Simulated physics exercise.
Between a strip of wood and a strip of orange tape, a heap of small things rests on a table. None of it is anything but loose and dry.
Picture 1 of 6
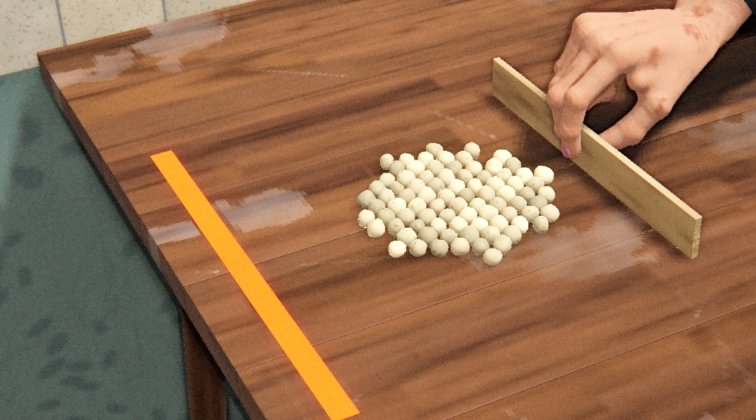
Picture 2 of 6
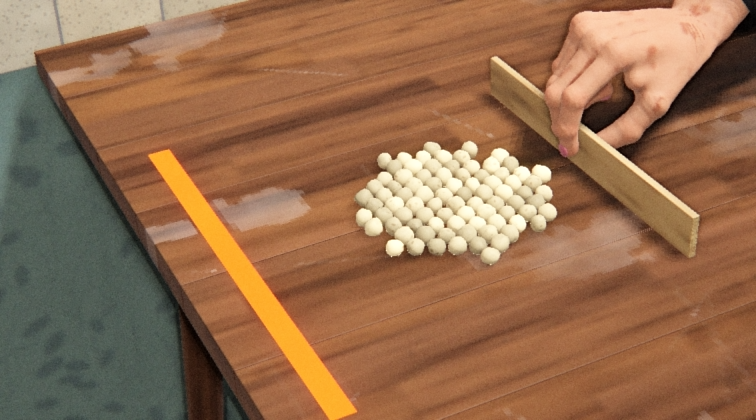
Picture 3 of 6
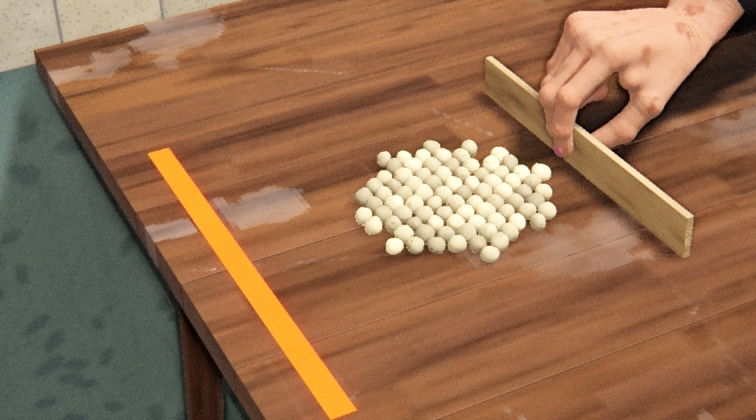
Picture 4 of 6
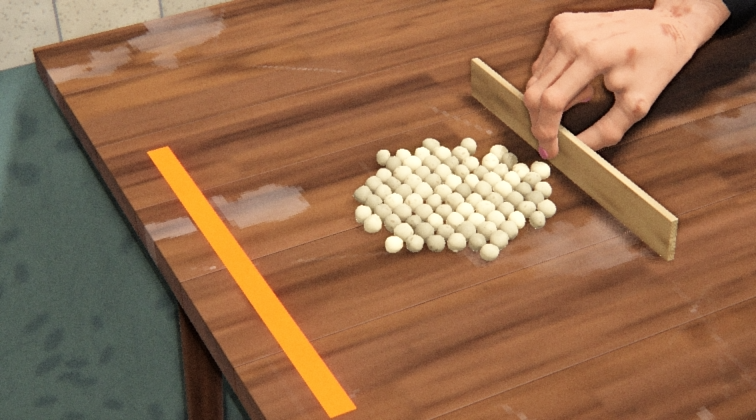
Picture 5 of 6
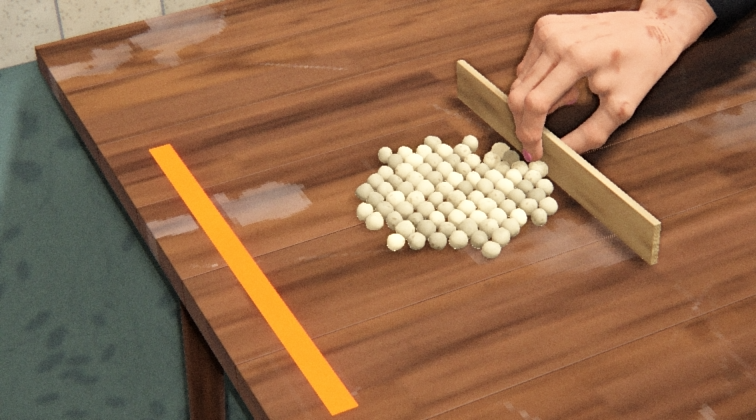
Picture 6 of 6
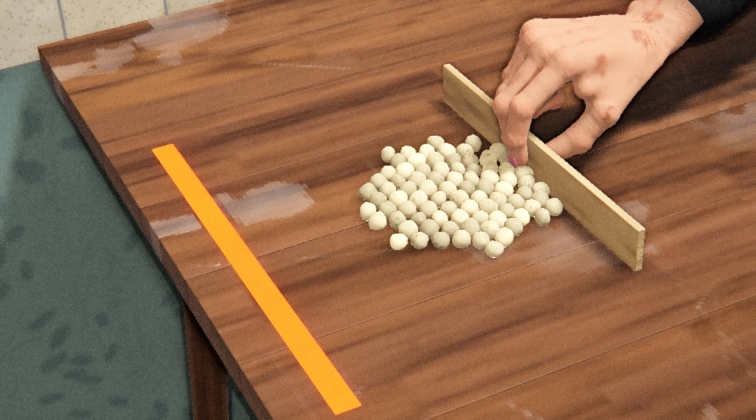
To begin with, a hand holds a strip of wood on edge at the right of a wooden table, beside a heap of small, pale, round things, with orange tape to the left. The strip hardly moves at first, then slides left up to the heap and nudges it very slightly.
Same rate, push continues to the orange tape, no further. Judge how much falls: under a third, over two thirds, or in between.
In between.
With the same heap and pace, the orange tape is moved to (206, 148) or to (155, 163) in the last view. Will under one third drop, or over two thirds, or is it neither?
Below one third, then more than two thirds.
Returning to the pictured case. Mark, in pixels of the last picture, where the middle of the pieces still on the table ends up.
I'd mark it at about pixel (212, 277).
Just after the last frame, strip of wood still moving, near (385, 184); heap all on the table, its front near (269, 236).
A moment on, strip of wood stopped at the orange tape; heap roughly a third over the edge.
Further on, strip of wood stopped at the orange tape; heap roughly half over the edge.
When it is over, strip of wood stopped at the orange tape; heap roughly half over the edge.
